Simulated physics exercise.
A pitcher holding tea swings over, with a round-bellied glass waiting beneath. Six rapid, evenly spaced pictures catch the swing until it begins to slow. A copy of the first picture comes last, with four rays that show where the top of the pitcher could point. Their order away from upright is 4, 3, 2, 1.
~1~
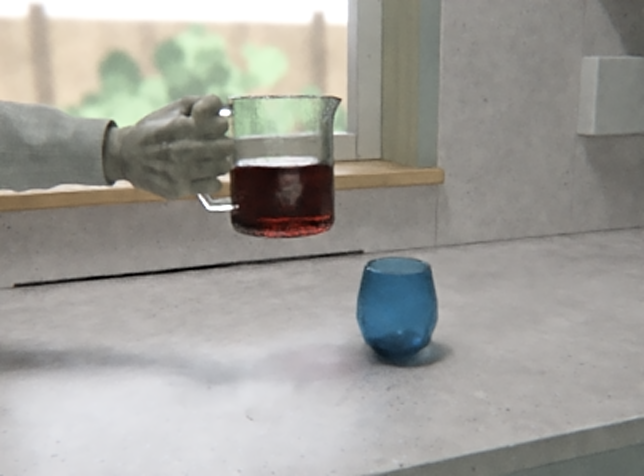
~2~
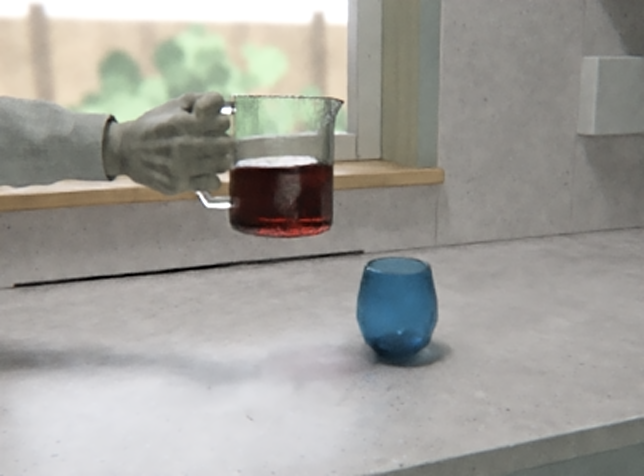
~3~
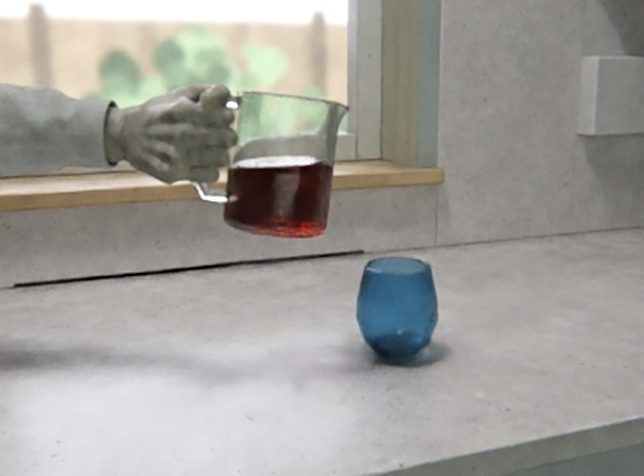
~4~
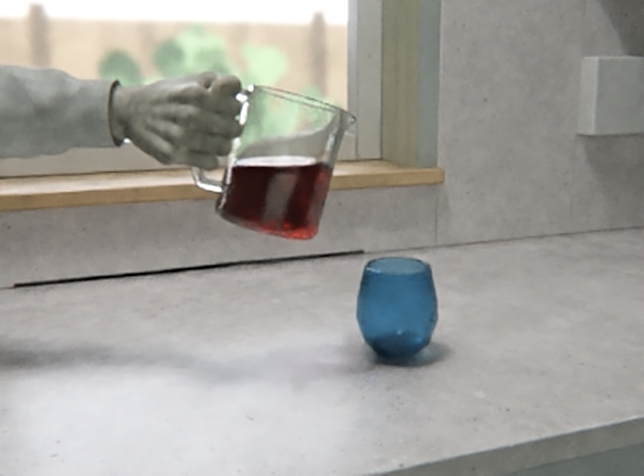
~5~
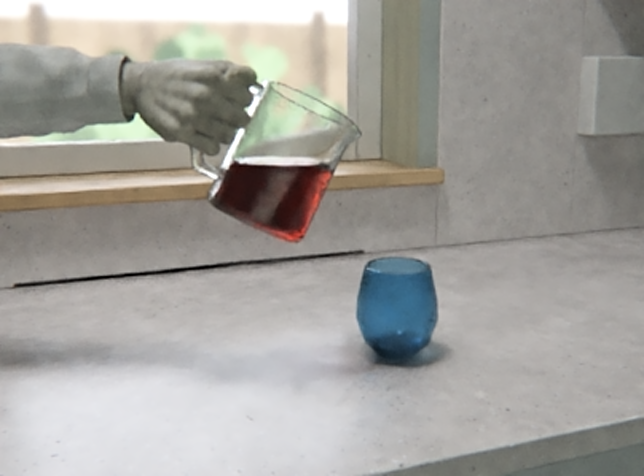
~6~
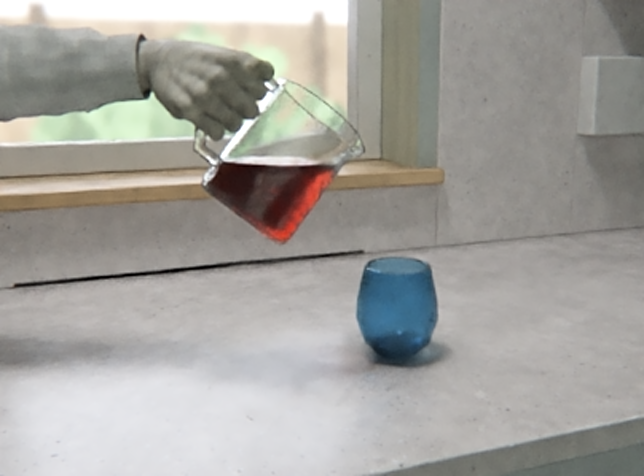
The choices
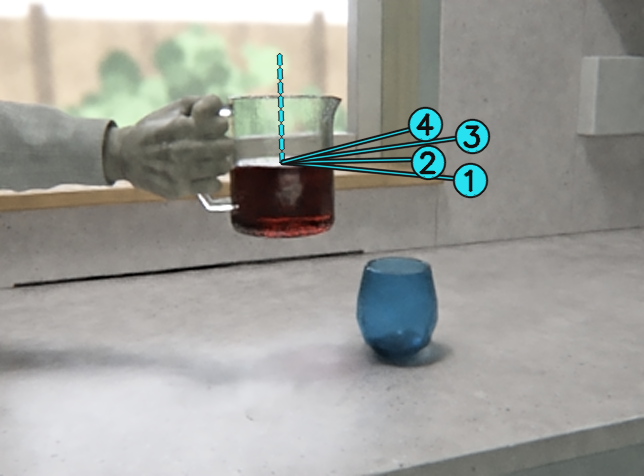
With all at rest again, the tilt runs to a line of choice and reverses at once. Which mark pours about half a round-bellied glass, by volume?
4.
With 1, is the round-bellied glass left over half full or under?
Over half.
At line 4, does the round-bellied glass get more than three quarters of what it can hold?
No, less.
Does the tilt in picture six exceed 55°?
No.
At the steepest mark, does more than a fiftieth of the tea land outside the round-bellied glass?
Yes.
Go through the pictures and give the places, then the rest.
The first frame shows upright, lip at (339, 99); rim of the round-bellied glass round (398, 265); nothing has left yet.
The second frame shows tipped about 2°, lip at (341, 101); nothing has left yet.
The third frame shows tipped about 8°, lip at (346, 108); nothing has left yet.
The fourth frame shows tipped about 17°, lip at (353, 119); nothing has left yet.
The fifth frame shows tipped about 28°, lip at (358, 134); nothing has left yet.
The sixth frame shows tipped about 40°, lip at (361, 151); nothing has left yet.
On the marked copy, 1 at (453, 178); 2 at (410, 159); 3 at (455, 138); 4 at (409, 129).
If 1 is chosen, the round-bellied glass ends with about 80 % of what it can hold; 18 % of the tea is spilt.
If 2 is chosen, the round-bellied glass ends with about 71 % of what it can hold; 15 % of the tea is spilt.
If 3 is chosen, the round-bellied glass ends with about 63 % of what it can hold; 9 % of the tea is spilt.
If 4 is chosen, the round-bellied glass ends with about 52 % of what it can hold; 5 % of the tea is spilt.
